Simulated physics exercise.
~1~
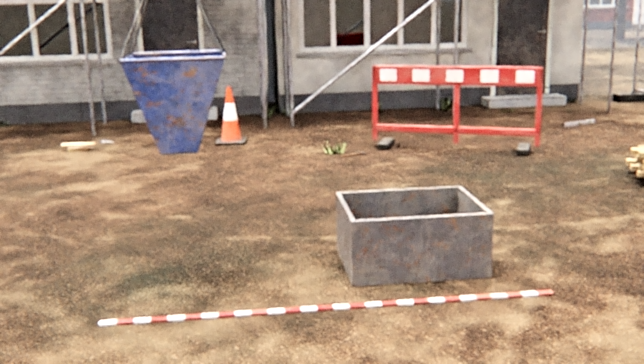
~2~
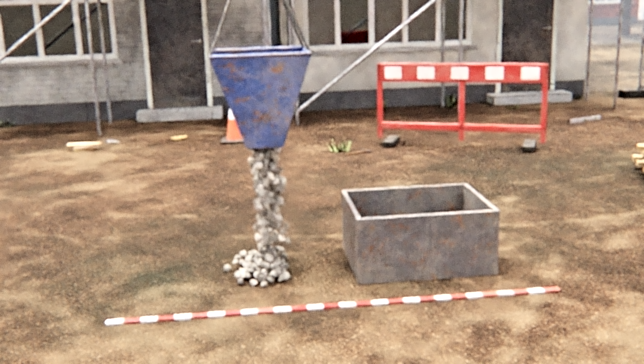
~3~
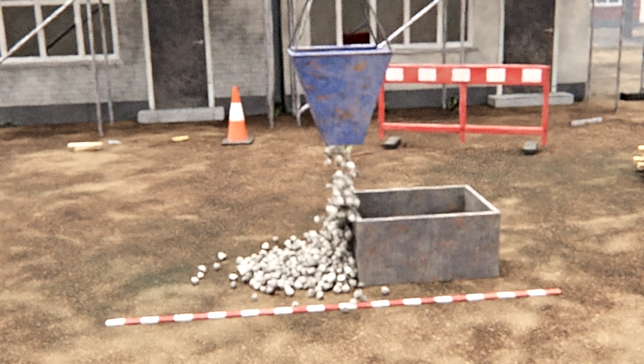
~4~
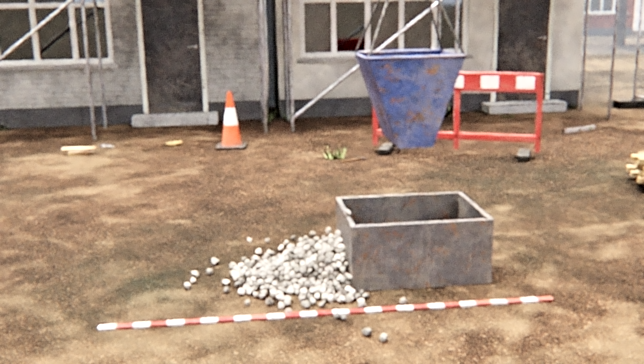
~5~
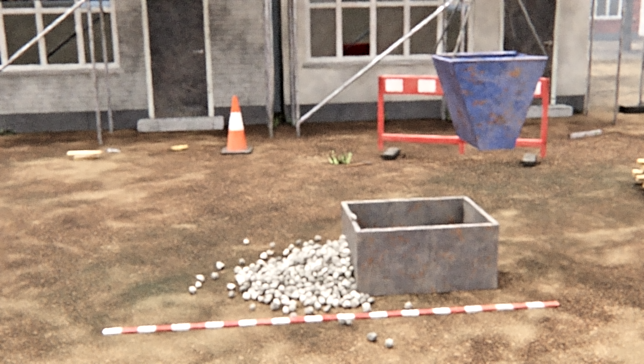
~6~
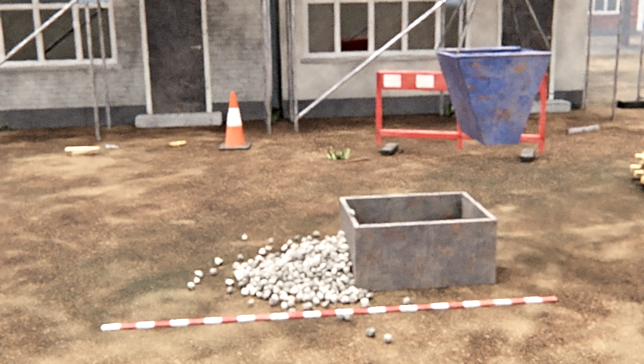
Blue hopper moving right over a dirt yard, spilling grey stones that pile mostly left of an open bin, then hanging empty.
